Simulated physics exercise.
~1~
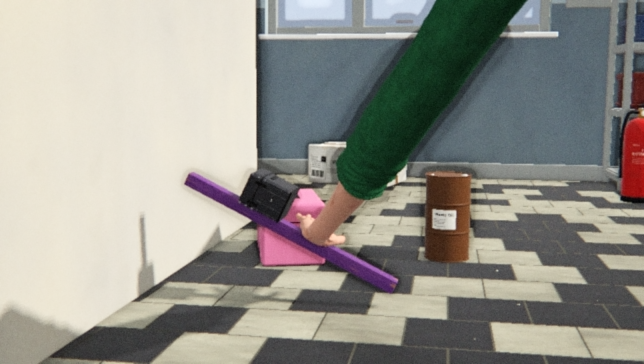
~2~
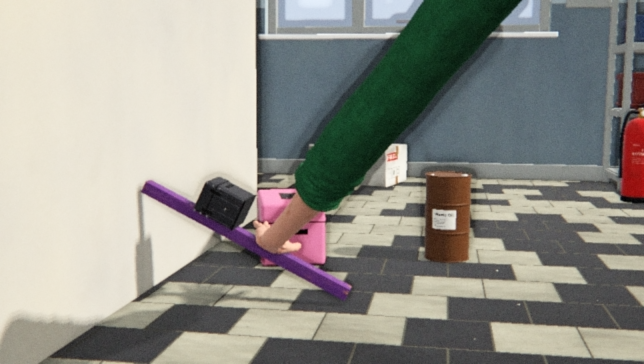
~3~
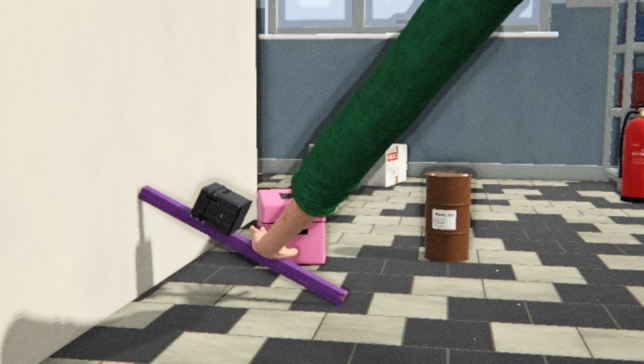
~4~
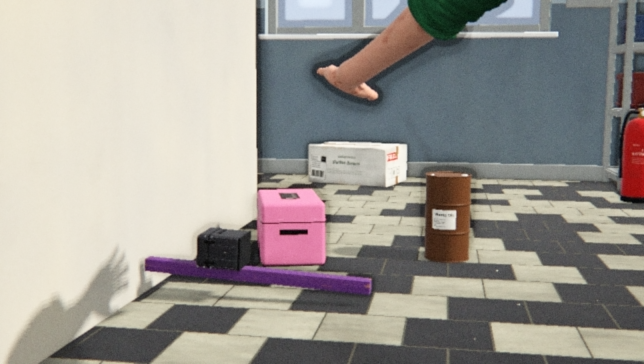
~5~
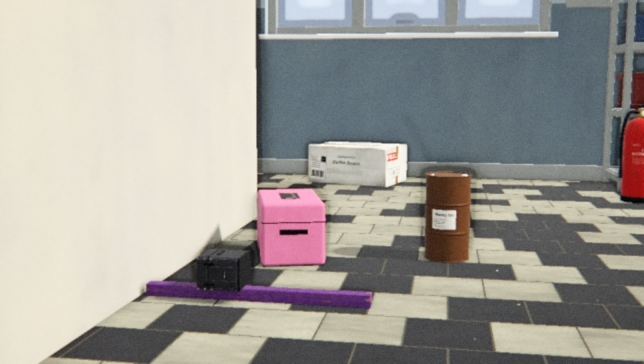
A green-sleeved arm moved a slanted purple pole left to lean against the white wall, then let go and drew back. The pole slipped down and ended flat on the tiled floor, in front of a black box and a pink toolbox.
